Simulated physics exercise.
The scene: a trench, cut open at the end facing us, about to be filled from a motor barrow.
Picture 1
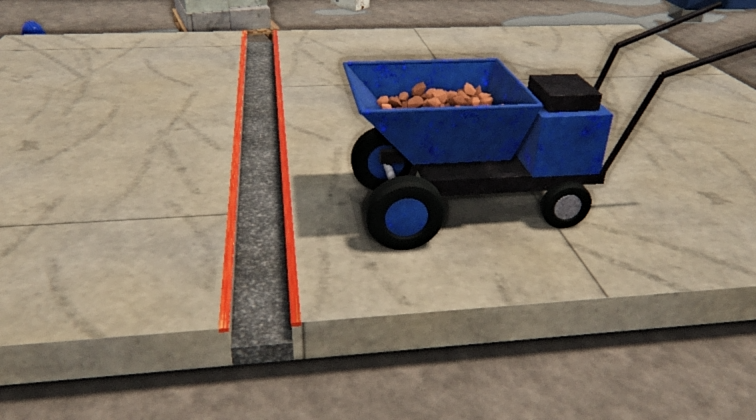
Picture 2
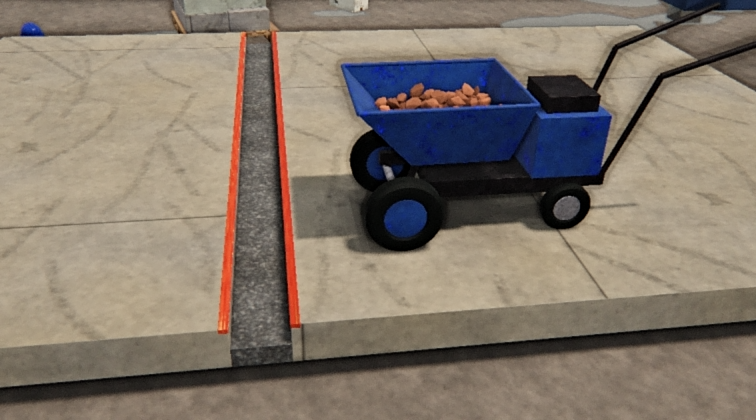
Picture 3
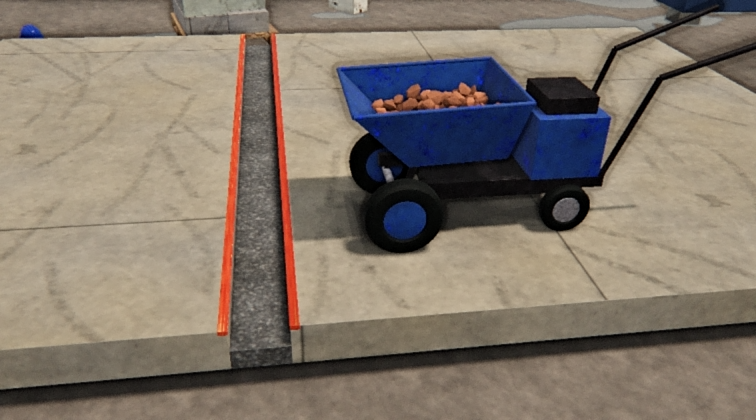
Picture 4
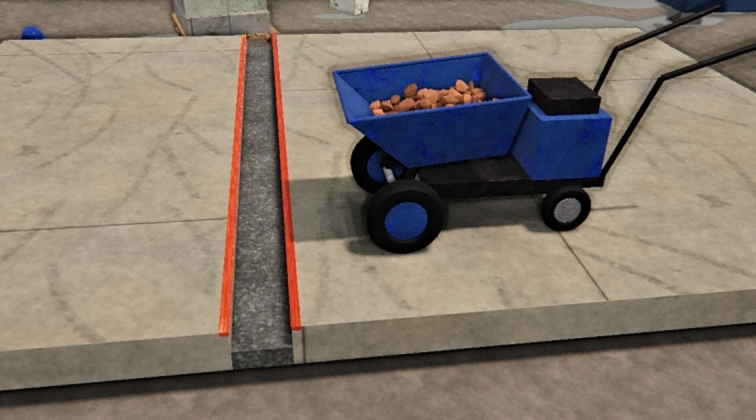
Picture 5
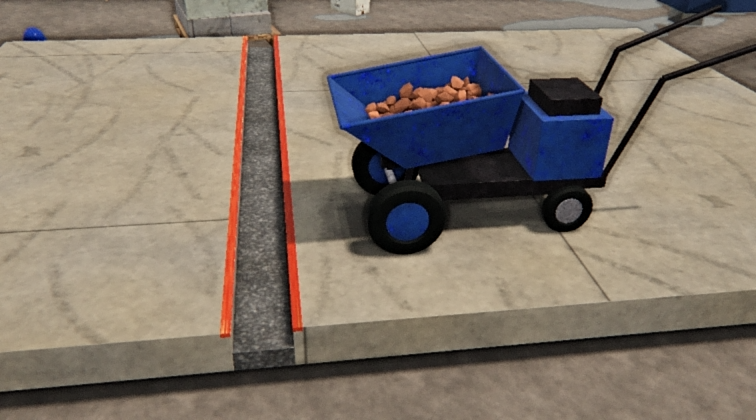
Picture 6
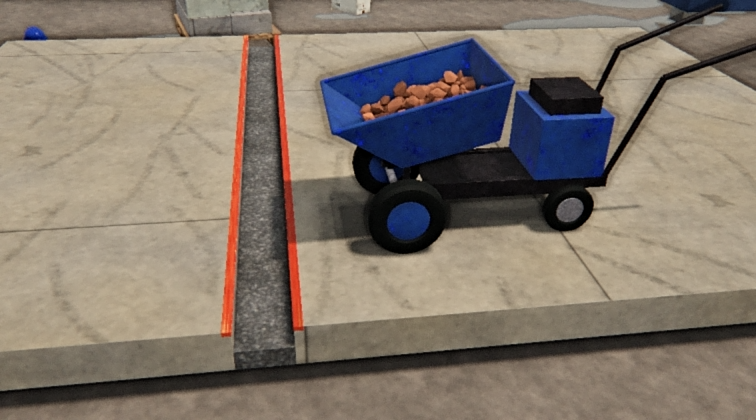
A blue motor barrow with black handles, its skip loaded with reddish-brown lumps of rubble, stands at the right on a pale concrete slab, seen from slightly above and side-on. To its left, a narrow, shallow trench with a dark grey bed and orange-red edging runs away from the cut near end. The skip, level at first, gradually tilts down toward the trench while the wheels stay put and the view barely shifts.
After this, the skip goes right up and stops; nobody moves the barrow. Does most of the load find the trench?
It catches more than half.
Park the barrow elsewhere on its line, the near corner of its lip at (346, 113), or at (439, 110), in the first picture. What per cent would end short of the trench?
In turn 0 and 60 in a hundred.
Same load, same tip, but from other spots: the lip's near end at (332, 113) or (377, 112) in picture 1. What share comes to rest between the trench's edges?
About 50 and 80 per cent.
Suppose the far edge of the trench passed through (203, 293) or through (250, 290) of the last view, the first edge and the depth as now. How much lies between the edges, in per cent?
Near 100 % and 50 %.
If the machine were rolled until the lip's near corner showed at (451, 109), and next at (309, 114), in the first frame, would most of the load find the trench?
The first try: Less than half. The second: Not half.
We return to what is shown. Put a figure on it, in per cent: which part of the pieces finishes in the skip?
It comes to 0 per cent or so.
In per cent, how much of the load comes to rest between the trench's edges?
Some 90 per cent.
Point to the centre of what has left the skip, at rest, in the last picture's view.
Close to (259, 231).
Soon, skip tipped steeply; all in the skip.
A while on, skip tipped steeply; most in the skip; a small part in or heaped over the trench.
Towards the end, skip tipped right over; a small part in the skip; most in or heaped over the trench; a small part beyond it.
Finally, skip tipped right over; a stray few in the skip; most in or heaped over the trench; a small part beyond it.
